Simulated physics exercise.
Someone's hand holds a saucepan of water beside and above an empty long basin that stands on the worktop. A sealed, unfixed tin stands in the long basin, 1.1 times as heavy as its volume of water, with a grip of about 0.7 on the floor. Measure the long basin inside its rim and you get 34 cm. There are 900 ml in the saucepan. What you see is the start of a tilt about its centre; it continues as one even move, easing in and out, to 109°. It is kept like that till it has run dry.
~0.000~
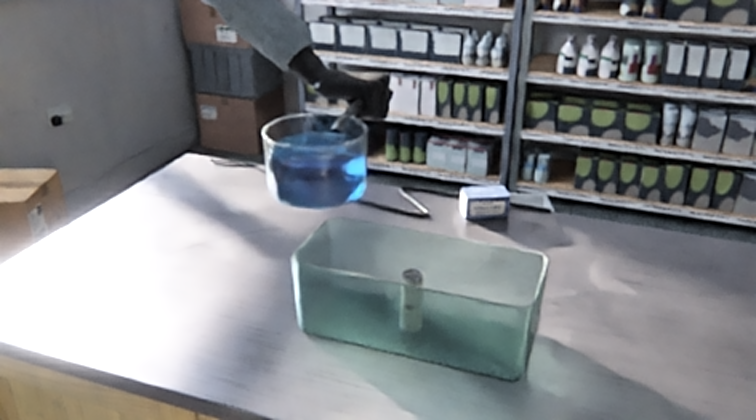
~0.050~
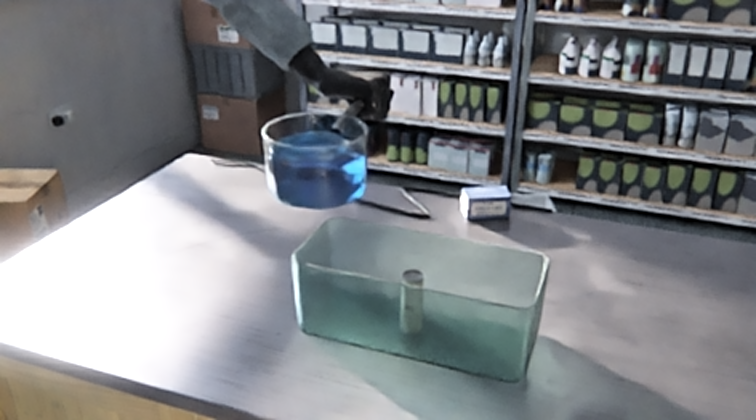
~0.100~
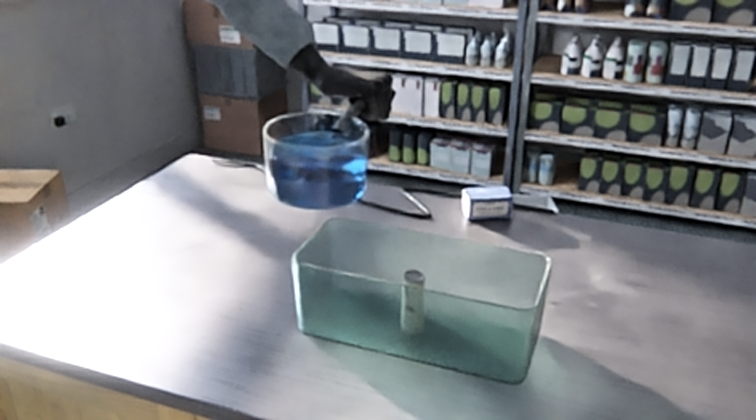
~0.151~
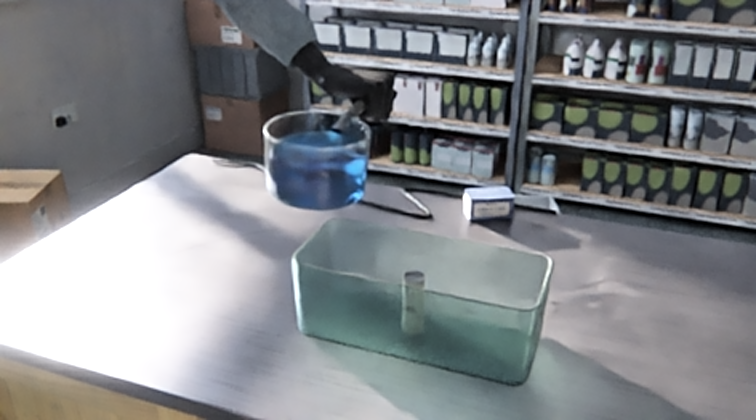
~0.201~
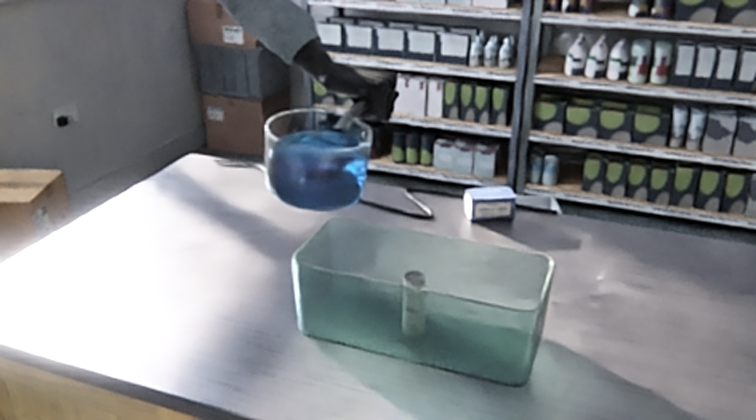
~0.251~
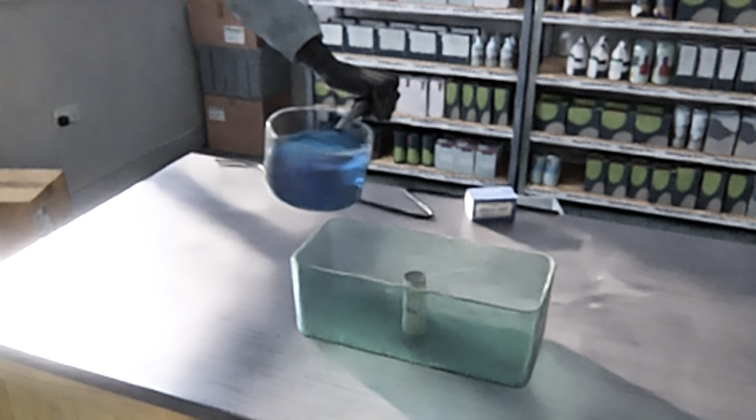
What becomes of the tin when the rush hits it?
It's going to keep its balance.
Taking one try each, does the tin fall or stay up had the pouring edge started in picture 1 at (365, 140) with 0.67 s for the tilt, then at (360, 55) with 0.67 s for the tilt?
First it topples; then it goes over.
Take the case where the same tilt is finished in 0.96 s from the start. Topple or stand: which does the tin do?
The tin tips over.
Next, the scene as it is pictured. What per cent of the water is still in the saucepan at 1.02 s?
About 16 per cent.
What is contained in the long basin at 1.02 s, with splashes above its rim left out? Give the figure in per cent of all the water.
Around 74 parts in a hundred.
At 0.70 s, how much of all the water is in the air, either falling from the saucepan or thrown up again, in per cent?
Around 20 in a hundred.
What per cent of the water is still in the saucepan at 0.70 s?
I'd estimate some 74 % remains.
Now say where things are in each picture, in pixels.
Tilt 0°; pouring edge (363, 138); surface from (275, 141) to (363, 155); the long basin's rim runs from (311, 238) to (541, 282); the tin's top is at (413, 277), in the first frame.
Tilt 0°; pouring edge (363, 138); surface from (275, 141) to (363, 154), in the second frame.
Tilt 2°; pouring edge (364, 139); surface from (276, 141) to (364, 154), in the third frame.
Tilt 4°; pouring edge (366, 141); surface from (276, 140) to (364, 154), in the fourth frame.
Tilt 7°; pouring edge (368, 143); surface from (276, 140) to (366, 154), in the fifth frame.
Tilt 11°; pouring edge (369, 147); surface from (276, 140) to (367, 154), in the sixth frame.
After 0.70 s the tilt is 65° and 74 per cent is still to pour; the tin stands where it began.
After 1.02 s the tilt is 101° and 16 per cent is still to pour; the tin stands where it began.
After 1.37 s the tilt is 109° and 1 per cent is still to pour; the tin stands 1 cm from where it began.
After 1.74 s the tilt is 109° and 0 per cent is still to pour; the tin stands 1 cm from where it began.
In the end the tin stands 1 cm from where it began.
